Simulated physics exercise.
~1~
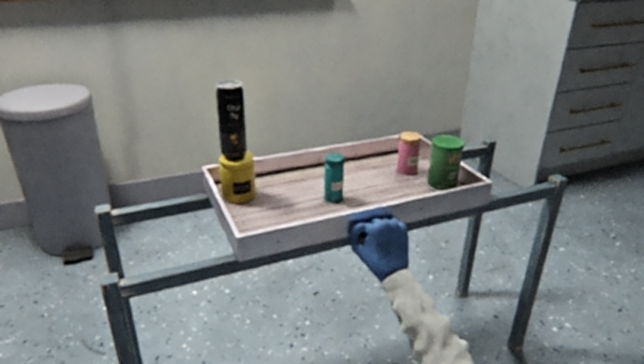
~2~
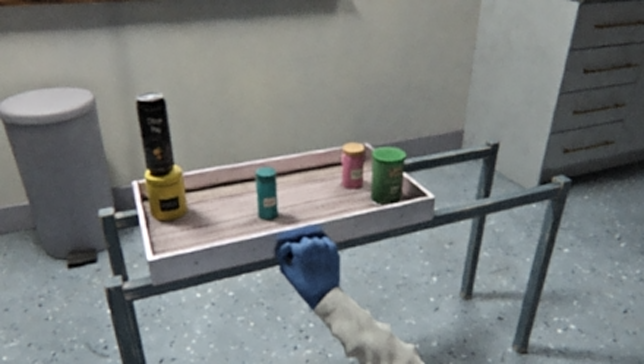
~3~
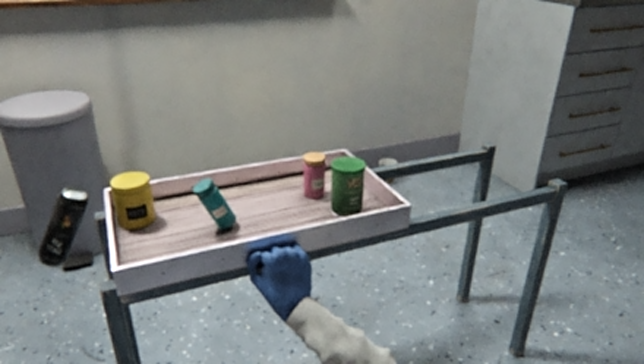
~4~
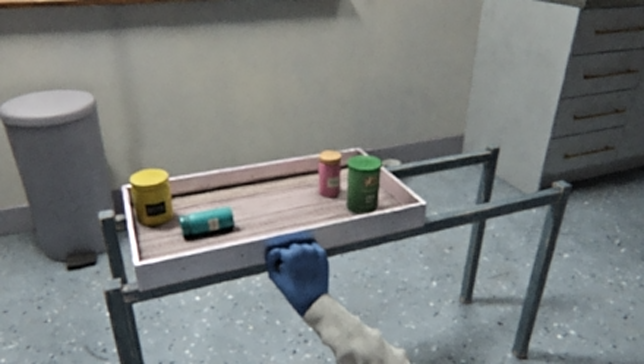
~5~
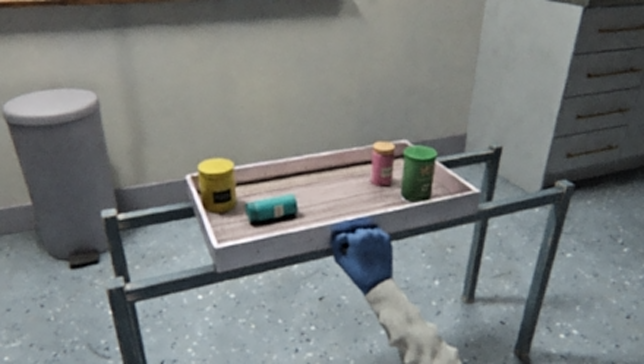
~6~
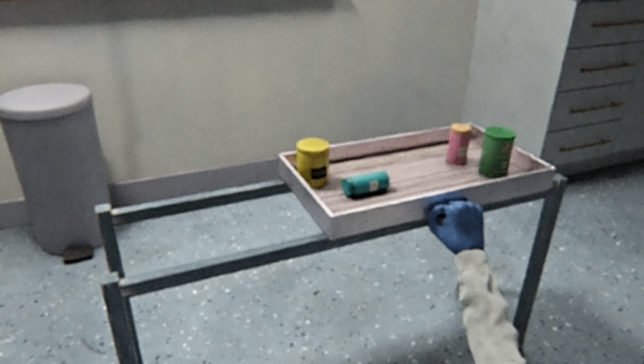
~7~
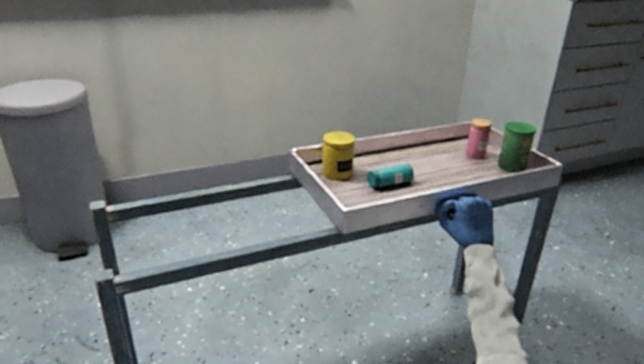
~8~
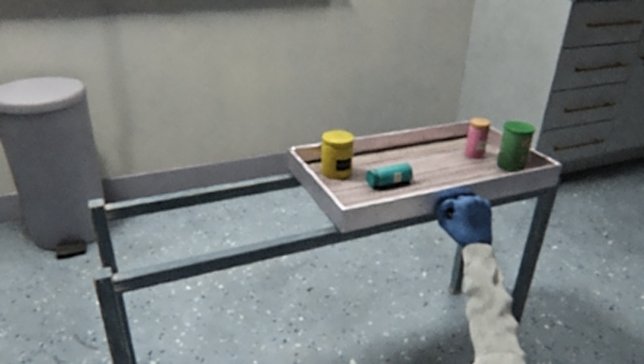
In a room with a speckled blue-grey floor, seen from slightly above, a shallow pale tray sits on a metal frame, with a grey bin to the left and drawers to the right. A black can stands on a yellow jar at the tray's left, with a turquoise shaker near the middle and a pink shaker and green tin at right. A blue-gloved hand moves the tray left; the black can drops to the floor by the bin and the turquoise shaker tips onto its side. The hand then moves the tray far right, where it rests, the other three upright.
